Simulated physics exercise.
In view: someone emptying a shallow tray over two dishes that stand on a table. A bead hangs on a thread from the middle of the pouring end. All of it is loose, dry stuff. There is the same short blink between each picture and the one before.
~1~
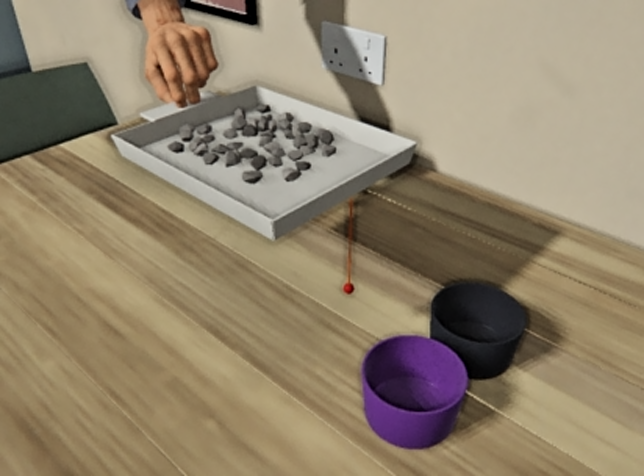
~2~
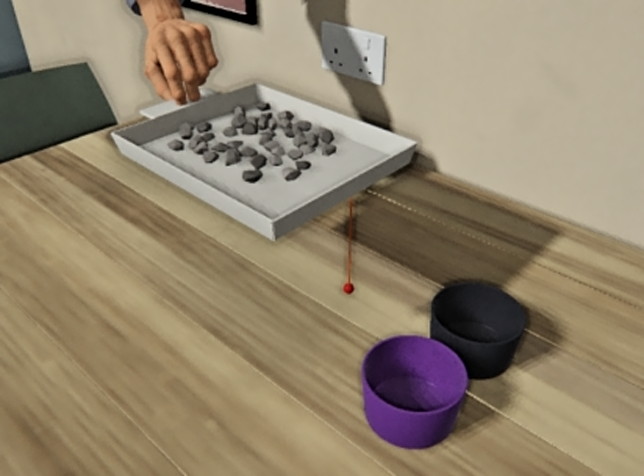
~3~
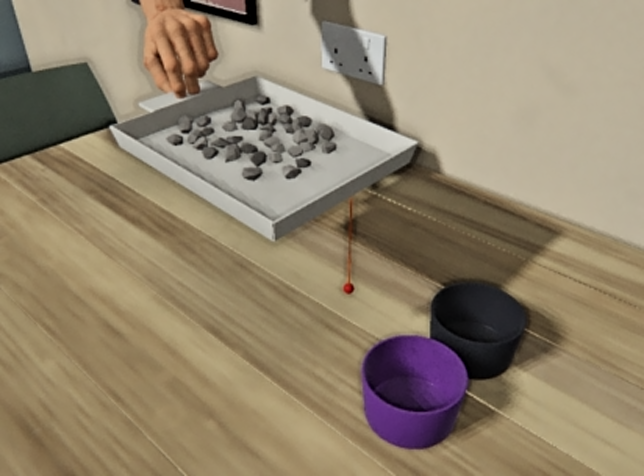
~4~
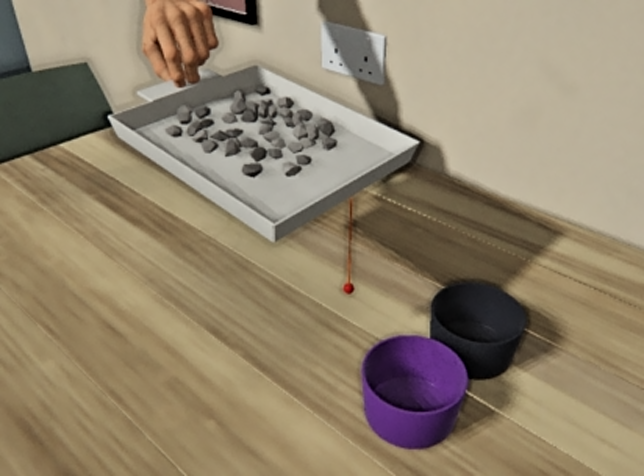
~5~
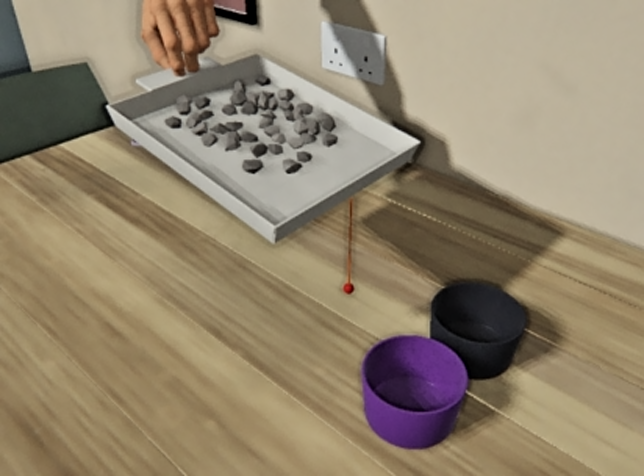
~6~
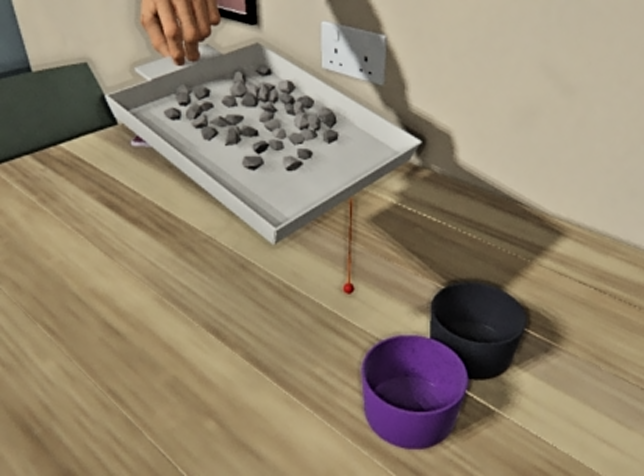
At the start, a hand holds a shallow pale tray of grey gravel almost level above a wooden table, with a purple dish, a black dish and a red bead hanging on a thread. The hand's end of the tray then rises slightly, tilting it gently, while the gravel stays clustered inside.
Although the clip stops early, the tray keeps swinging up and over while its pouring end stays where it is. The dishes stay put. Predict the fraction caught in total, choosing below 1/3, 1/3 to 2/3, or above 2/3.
Lowest range.
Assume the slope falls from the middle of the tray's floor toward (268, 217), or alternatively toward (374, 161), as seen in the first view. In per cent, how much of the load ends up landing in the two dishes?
About 0 and 0 per cent.
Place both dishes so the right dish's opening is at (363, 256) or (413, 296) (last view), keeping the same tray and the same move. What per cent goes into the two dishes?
Close to 0 in a hundred, then close to 80 in a hundred.
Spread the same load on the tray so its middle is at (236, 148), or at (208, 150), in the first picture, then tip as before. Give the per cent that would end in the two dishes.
Around 10 then around 0 per cent.
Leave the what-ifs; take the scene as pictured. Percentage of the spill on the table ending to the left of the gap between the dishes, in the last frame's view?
Roughly 100 in a hundred.
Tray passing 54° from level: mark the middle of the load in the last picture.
About (328, 186).
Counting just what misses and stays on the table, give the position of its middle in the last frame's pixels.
Roughly at (346, 385).
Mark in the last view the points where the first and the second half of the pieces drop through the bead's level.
Initially about (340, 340); subsequently about (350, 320).
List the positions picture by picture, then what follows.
In the first picture, corners of the pouring end near (272, 216) and (410, 142), level; middle of the load near (266, 141), bits of gravel; left dish near (455, 417); right dish near (516, 350); bead on its thread near (349, 288).
In the second picture, corners of the pouring end near (273, 217) and (410, 142), level; middle of the load near (266, 140).
In the third picture, corners of the pouring end near (273, 218) and (411, 142), tipped barely, lowest at the left corner; middle of the load near (266, 136).
In the fourth picture, corners of the pouring end near (274, 220) and (412, 142), tipped a little, lowest at the left corner; middle of the load near (266, 130).
In the fifth picture, corners of the pouring end near (275, 222) and (413, 141), tipped a little, lowest at the left corner; middle of the load near (267, 123).
In the sixth picture, corners of the pouring end near (276, 224) and (414, 141), tipped a little, lowest at the left corner; middle of the load near (267, 117); left dish near (455, 417); right dish near (516, 350).
Shortly afterwards, tray tipped steeply; all but a few on the tray; only a few in the air.
Next, tray tipped right over; the bulk on the tray; near a quarter outside both; a little in the air.
Some moments later, tray tipped past a quarter turn; only a few in the left dish; all but a few outside both.
In the end, tray tipped past a quarter turn; only a few in the left dish; none at all in the right dish; all but a few outside both.
